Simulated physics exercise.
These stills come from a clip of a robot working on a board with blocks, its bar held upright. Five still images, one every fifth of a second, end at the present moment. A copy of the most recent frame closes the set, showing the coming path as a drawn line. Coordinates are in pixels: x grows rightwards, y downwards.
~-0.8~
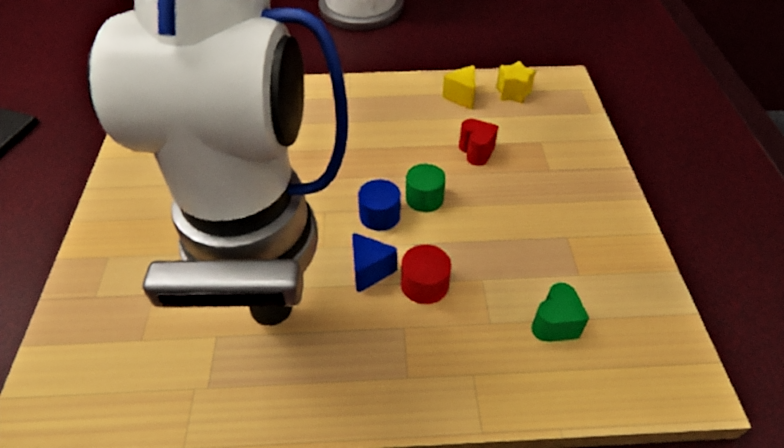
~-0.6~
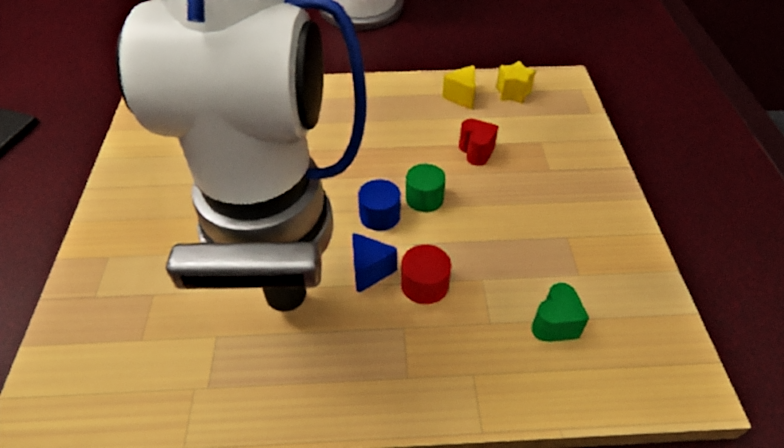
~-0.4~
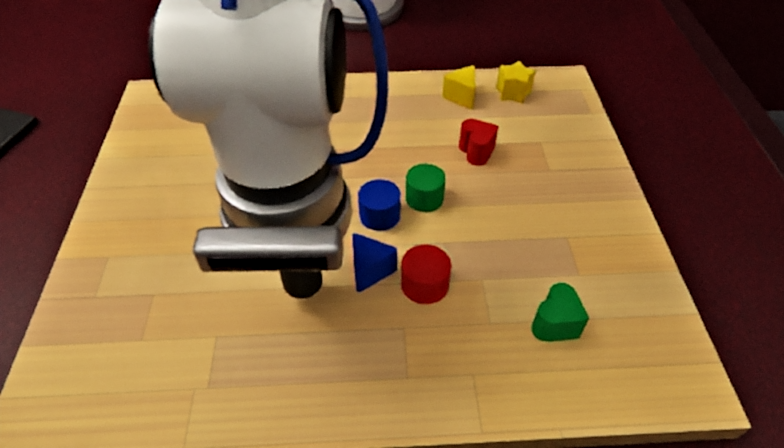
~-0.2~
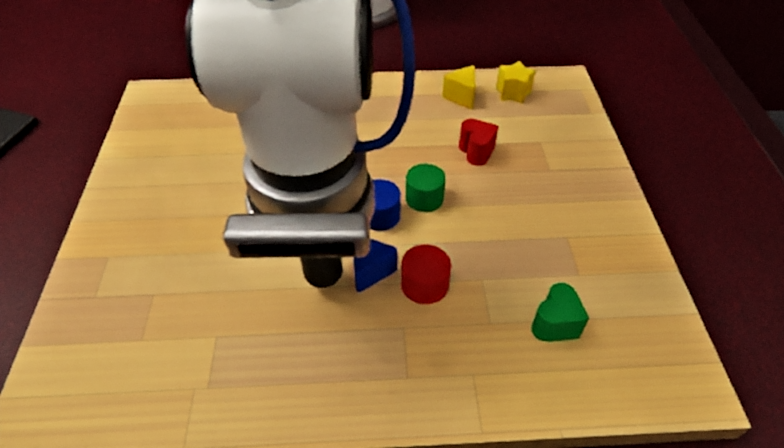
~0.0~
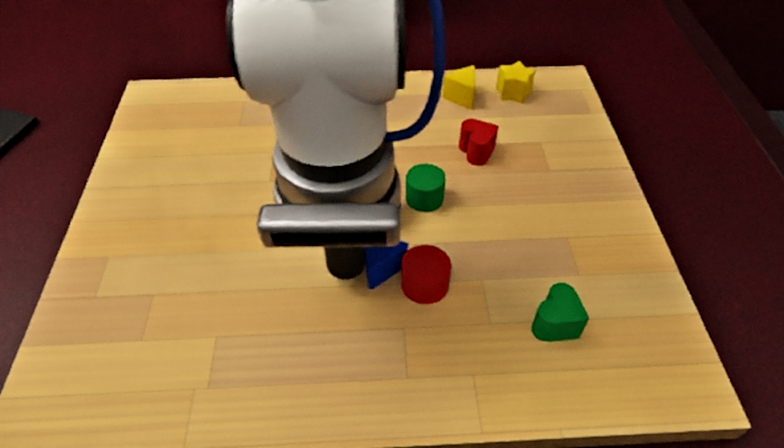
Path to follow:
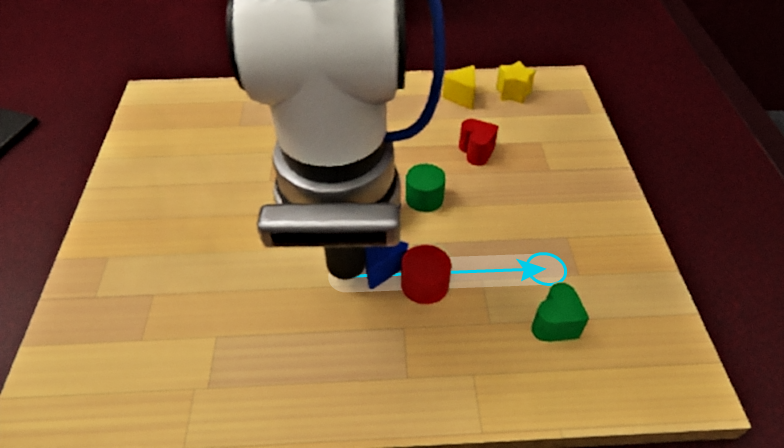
A white robot arm holding a dark peg moves right and slightly away across a wooden board toward a blue triangle, then nudges it slightly right beside a red cylinder, while the other red, green and yellow blocks stay still.
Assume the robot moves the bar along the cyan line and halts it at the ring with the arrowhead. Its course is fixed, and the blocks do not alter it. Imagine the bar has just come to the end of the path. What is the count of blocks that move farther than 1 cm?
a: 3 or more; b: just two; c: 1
Option a.
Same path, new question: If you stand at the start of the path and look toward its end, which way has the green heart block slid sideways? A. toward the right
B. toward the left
My answer is option A.
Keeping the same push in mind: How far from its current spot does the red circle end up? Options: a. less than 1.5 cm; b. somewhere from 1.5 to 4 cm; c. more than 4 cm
c: More than 4 cm.
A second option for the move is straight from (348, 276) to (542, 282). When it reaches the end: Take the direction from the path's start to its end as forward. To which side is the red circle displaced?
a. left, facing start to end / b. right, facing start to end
Choice b: Right, facing start to end.
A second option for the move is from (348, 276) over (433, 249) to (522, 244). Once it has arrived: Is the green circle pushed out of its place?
I expect not.
Path on the board, from (348, 276) directly to (546, 269).
The first path, step by step. One third of the way, bar at (416, 261); blue triangle at (434, 227), turned 30° anticlockwise; red circle at (460, 264).
Two thirds of the way, bar at (484, 259); blue triangle at (449, 224), turned 80° anticlockwise; red circle at (521, 277).
At the end, bar at (551, 257); blue circle in place; blue triangle at (449, 224), turned 80° anticlockwise; red circle at (567, 285); green heart block at (582, 324), turned 40° clockwise.
